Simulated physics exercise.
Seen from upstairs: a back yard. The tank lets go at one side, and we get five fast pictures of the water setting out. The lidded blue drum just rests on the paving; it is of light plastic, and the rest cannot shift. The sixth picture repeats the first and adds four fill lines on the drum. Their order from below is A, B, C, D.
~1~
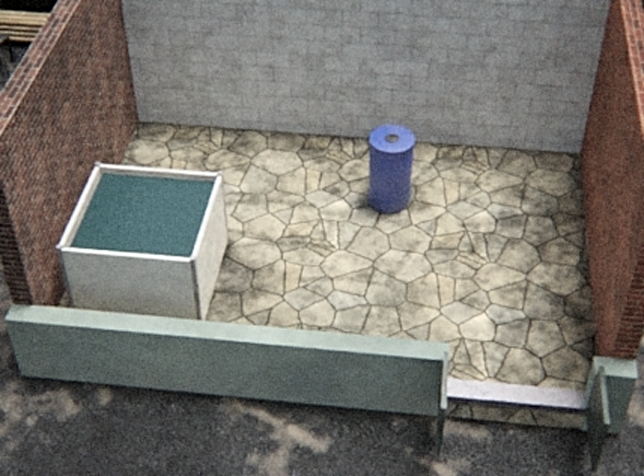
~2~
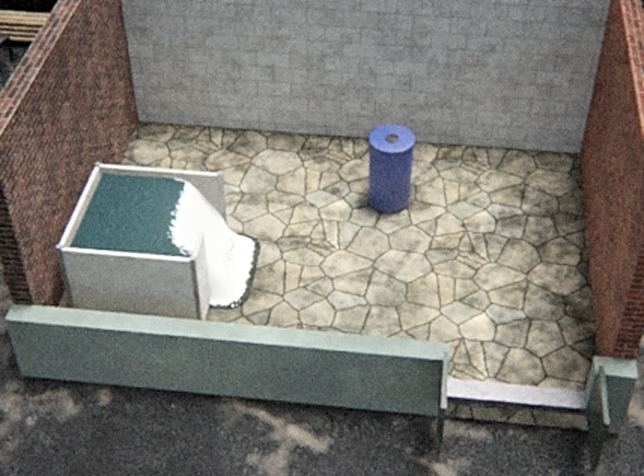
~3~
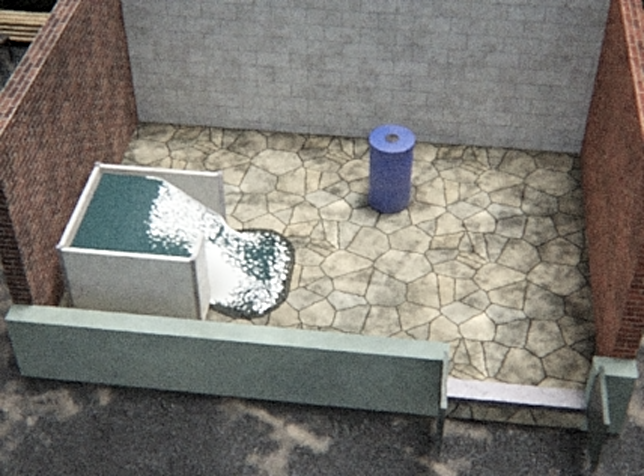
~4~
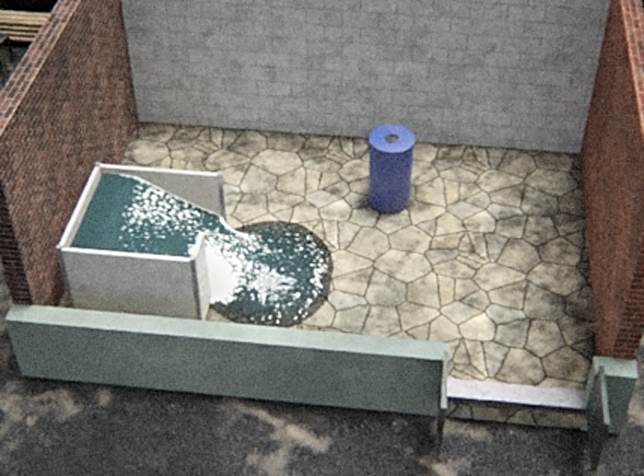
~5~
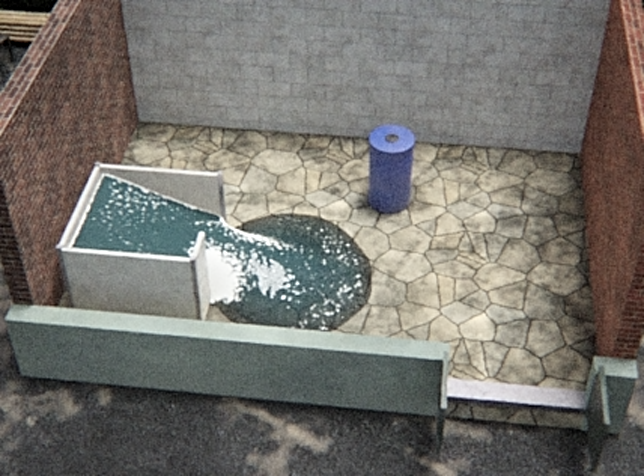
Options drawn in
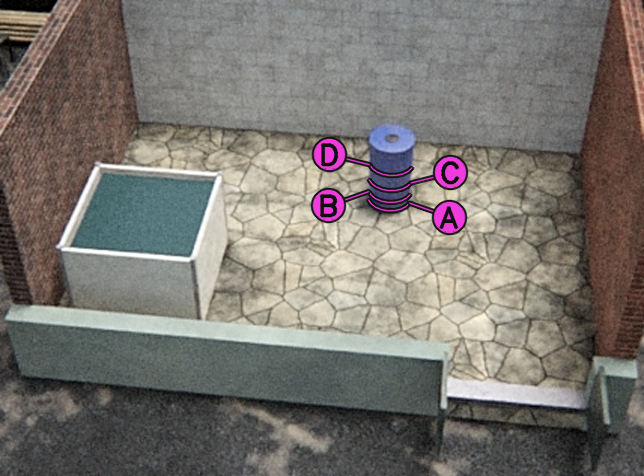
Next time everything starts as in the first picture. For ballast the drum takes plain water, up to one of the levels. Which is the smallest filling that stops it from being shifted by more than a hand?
I would pick mark C.
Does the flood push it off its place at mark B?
Yes.
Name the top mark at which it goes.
That is mark B.
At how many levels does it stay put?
Two.
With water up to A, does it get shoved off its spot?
Yes, that goes wrong.
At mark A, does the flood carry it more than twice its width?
Yes, clearly.
On the marked copy, A at (387, 210); B at (388, 202); C at (388, 190); D at (389, 175); from the bottom up A, B, C, D.
With A, it is pushed about 4 times its own width away.
With B, it is pushed about its own width away.
With C, it does not move.
With D, it does not move.
